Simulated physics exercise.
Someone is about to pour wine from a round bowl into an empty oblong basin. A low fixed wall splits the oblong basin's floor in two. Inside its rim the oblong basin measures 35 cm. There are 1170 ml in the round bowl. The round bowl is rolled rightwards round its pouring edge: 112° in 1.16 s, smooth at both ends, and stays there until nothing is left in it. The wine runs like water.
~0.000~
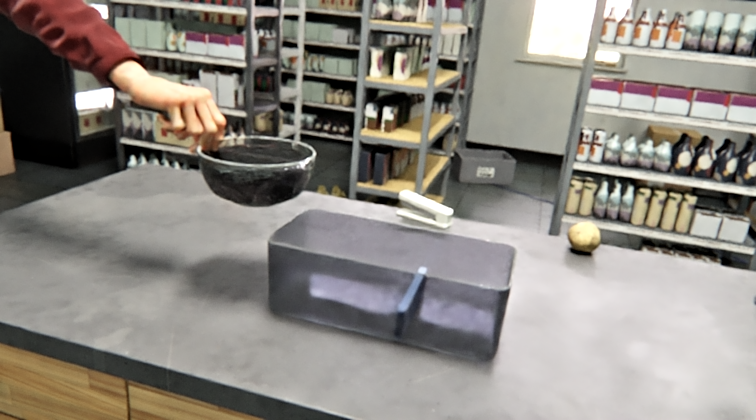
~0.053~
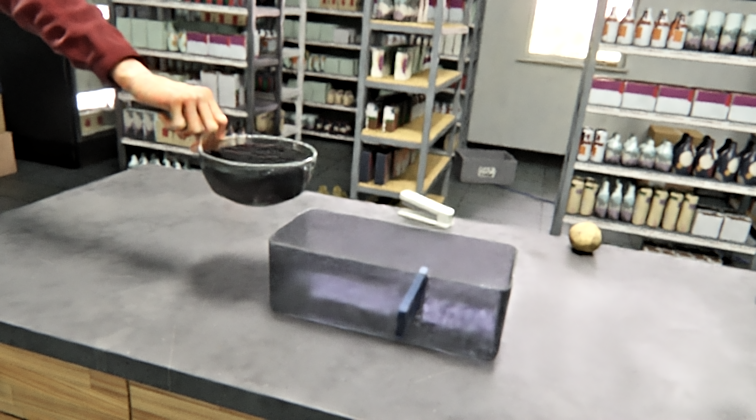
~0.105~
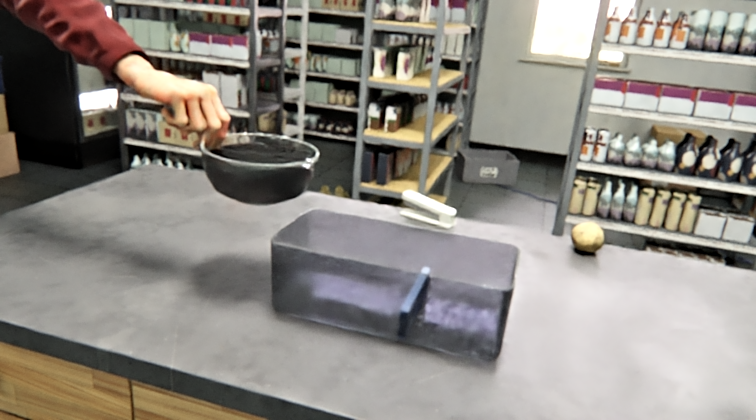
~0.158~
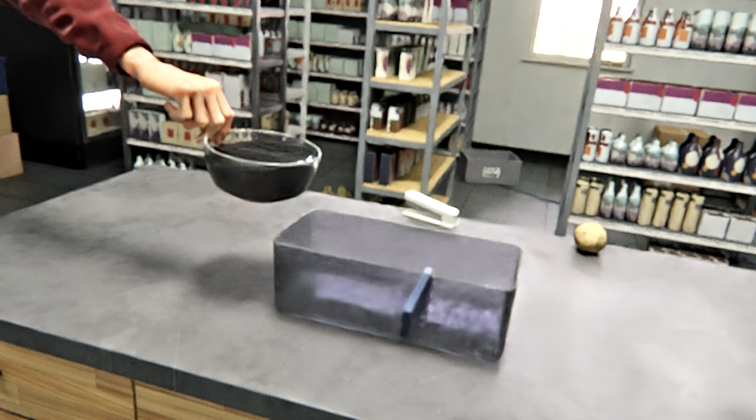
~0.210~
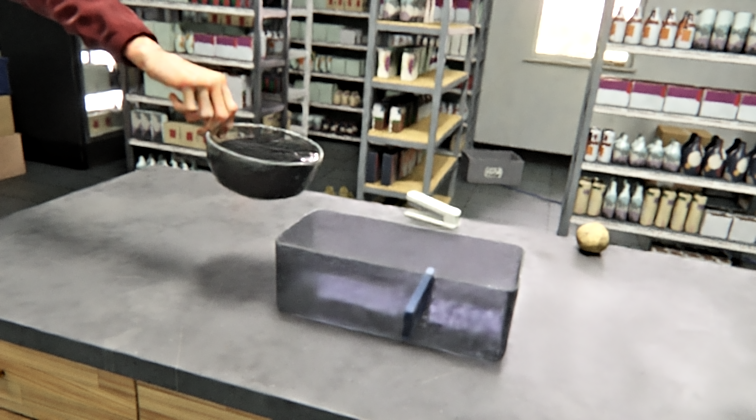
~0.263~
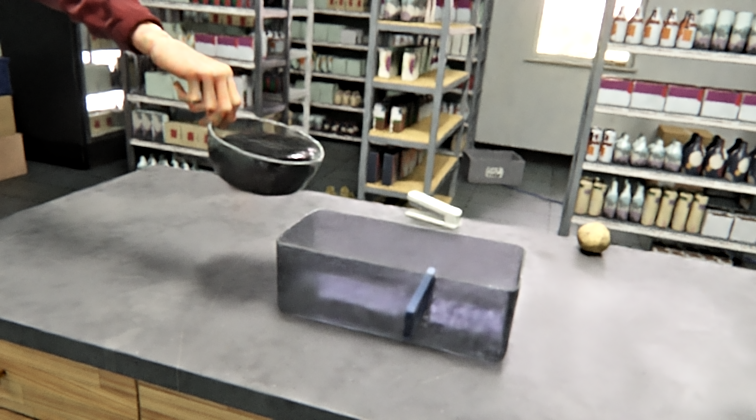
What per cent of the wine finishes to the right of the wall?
About 9 per cent.
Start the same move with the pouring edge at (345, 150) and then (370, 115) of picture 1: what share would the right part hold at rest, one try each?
In turn about 50 and 80 per cent.
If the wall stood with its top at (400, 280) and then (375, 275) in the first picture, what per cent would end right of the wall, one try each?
In turn about 5 and 50 per cent.
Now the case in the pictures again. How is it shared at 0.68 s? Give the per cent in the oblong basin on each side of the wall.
Near 18 on the left, 0 on the right.
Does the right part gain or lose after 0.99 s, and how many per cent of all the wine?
The share moves up, by some 5 per cent.
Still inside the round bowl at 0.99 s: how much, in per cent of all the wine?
Some 1 per cent.
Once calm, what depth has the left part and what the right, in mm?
Left about 32 mm, right about 4 mm.
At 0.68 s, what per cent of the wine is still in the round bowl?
Near 40 in a hundred.
By 0.68 s the tilt is 71° and 40 per cent is still to pour, 18 is left of the wall and 0 right of it.
By 0.99 s the tilt is 106° and 1 per cent is still to pour, 84 is left of the wall and 4 right of it.
By 1.31 s the tilt is 112° and 0 per cent is still to pour, 90 is left of the wall and 9 right of it.
By 1.66 s the tilt is 112° and 0 per cent is still to pour, 90 is left of the wall and 9 right of it.
At rest 90 per cent lies left of the wall, 9 right of it and 1 outside.
